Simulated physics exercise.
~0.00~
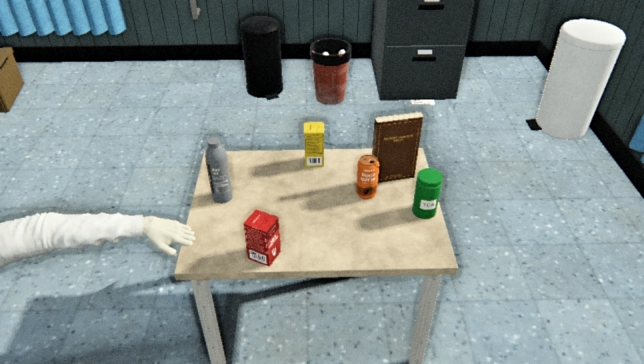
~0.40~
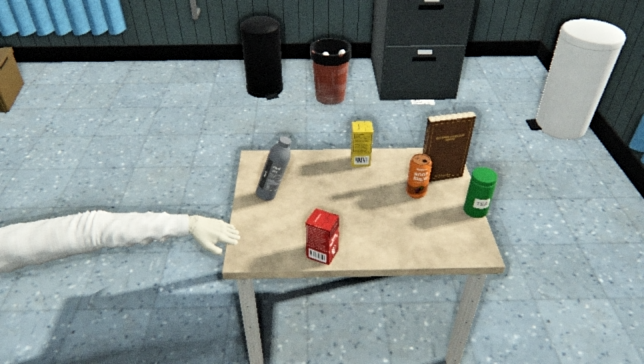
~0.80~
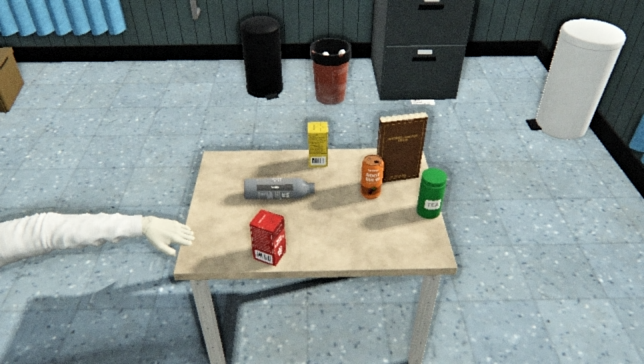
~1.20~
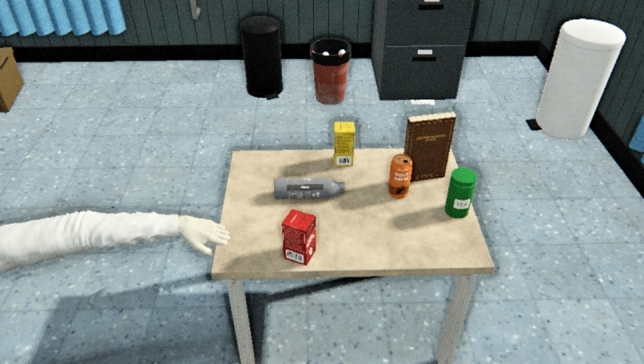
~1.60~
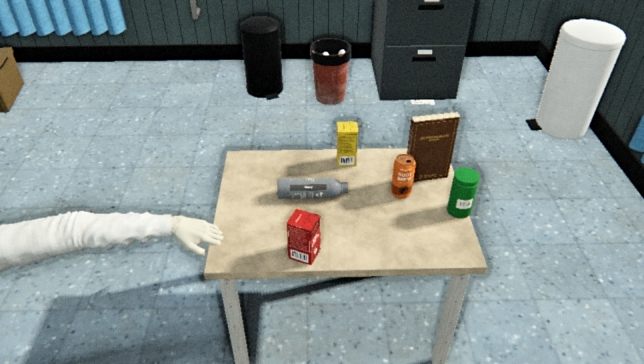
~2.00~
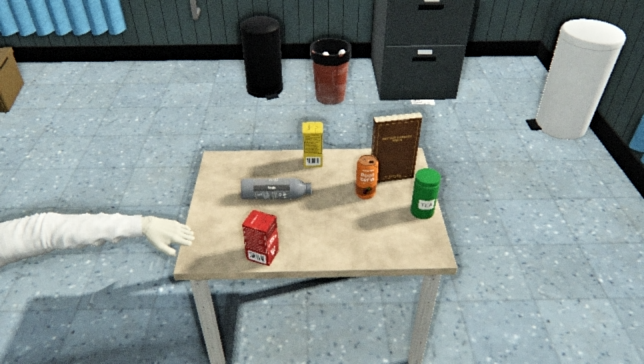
A pale arm stayed beside a small table as it jerked right, tipping the grey bottle, then shifted left, right and left again; the bottle ended lying on its side on top, while the cartons, can, jar and book stayed upright.
